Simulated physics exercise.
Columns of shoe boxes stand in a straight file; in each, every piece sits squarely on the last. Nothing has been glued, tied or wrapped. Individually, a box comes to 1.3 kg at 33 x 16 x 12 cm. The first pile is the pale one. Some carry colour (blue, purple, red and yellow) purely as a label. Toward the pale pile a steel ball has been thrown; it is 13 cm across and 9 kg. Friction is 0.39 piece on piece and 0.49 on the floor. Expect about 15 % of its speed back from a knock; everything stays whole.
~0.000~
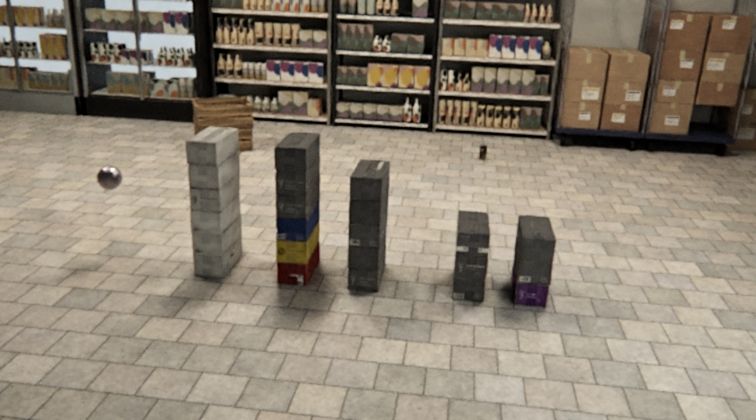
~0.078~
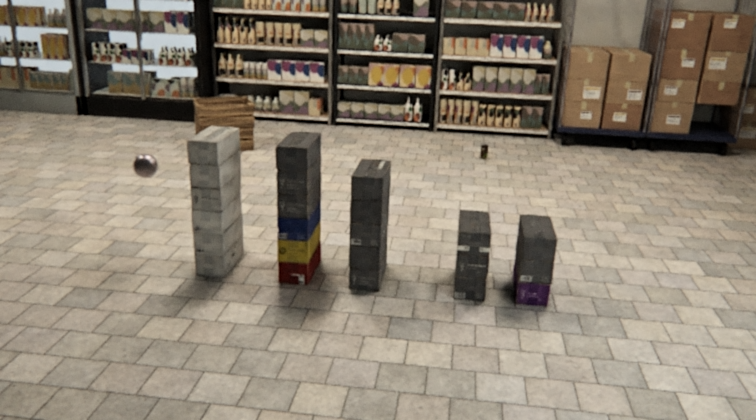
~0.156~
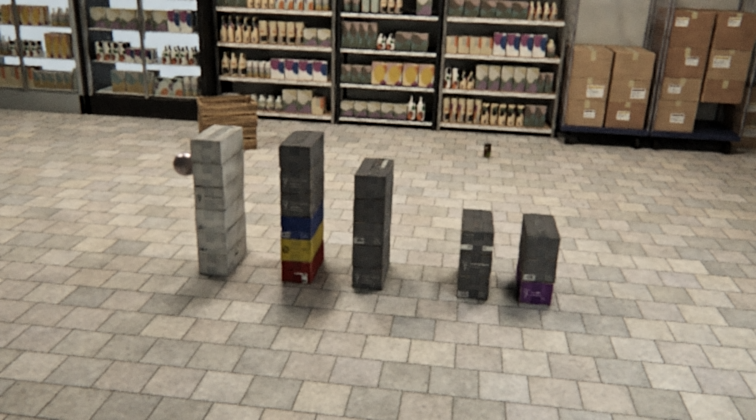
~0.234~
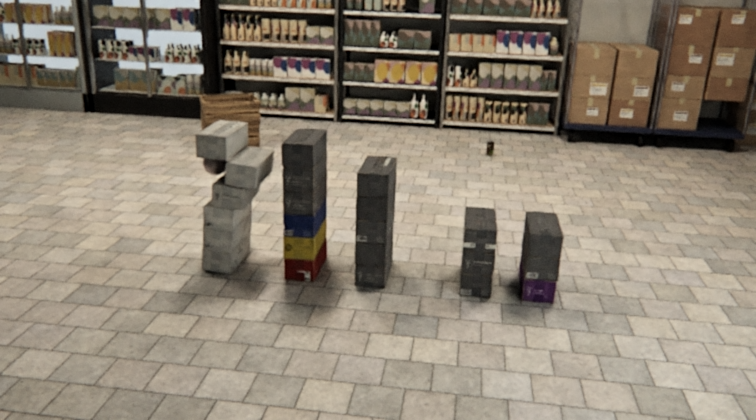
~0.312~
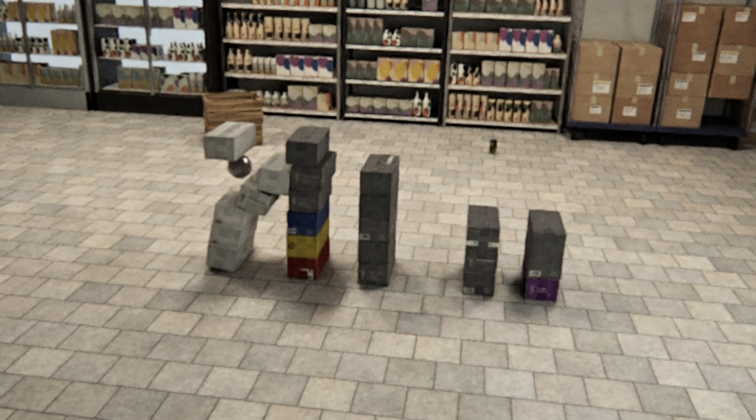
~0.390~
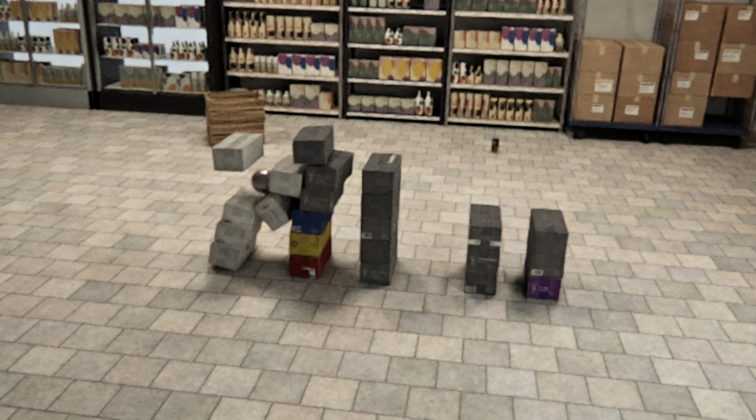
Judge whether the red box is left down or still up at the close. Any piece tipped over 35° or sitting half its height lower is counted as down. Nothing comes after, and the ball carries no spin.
At the close the red box is still up.
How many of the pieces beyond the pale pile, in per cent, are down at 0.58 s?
By then, 5 per cent.
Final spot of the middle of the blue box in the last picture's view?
It settles close to (356, 238) in the last view.
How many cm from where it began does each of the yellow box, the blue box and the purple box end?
Roughly yellow 25 cm, blue 30 cm, purple 0 cm.
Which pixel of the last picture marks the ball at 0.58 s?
(288, 211), more or less.
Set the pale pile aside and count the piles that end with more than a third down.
2.
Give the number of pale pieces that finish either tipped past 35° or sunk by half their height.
The answer is 4 of the pale ones.
Around 0.46 s, 3 of the pale pile down; none of the 17 other boxes down, 5 disturbed; red box unmoved; yellow box displaced 8 cm.
Around 0.58 s, 3 of the pale pile down; 1 of the 17 other boxes down; red box displaced 13 mm; yellow box tipped 9°.
Around 0.88 s, 4 of the pale pile down; 5 of the 17 other boxes down; red box displaced 13 mm; yellow box 12 cm lower.
Around 1.24 s, 4 of the pale pile down; 8 of the 17 other boxes down; red box tipped 3°; blue box 12 cm lower.
Finally (1.9 s), 4 of the pale pile down; 8 of the 17 other boxes down; red box displaced 33 mm; blue box 12 cm lower; yellow box 12 cm lower. Seen by the last camera, middles, red box near (317, 255), blue box near (356, 238).
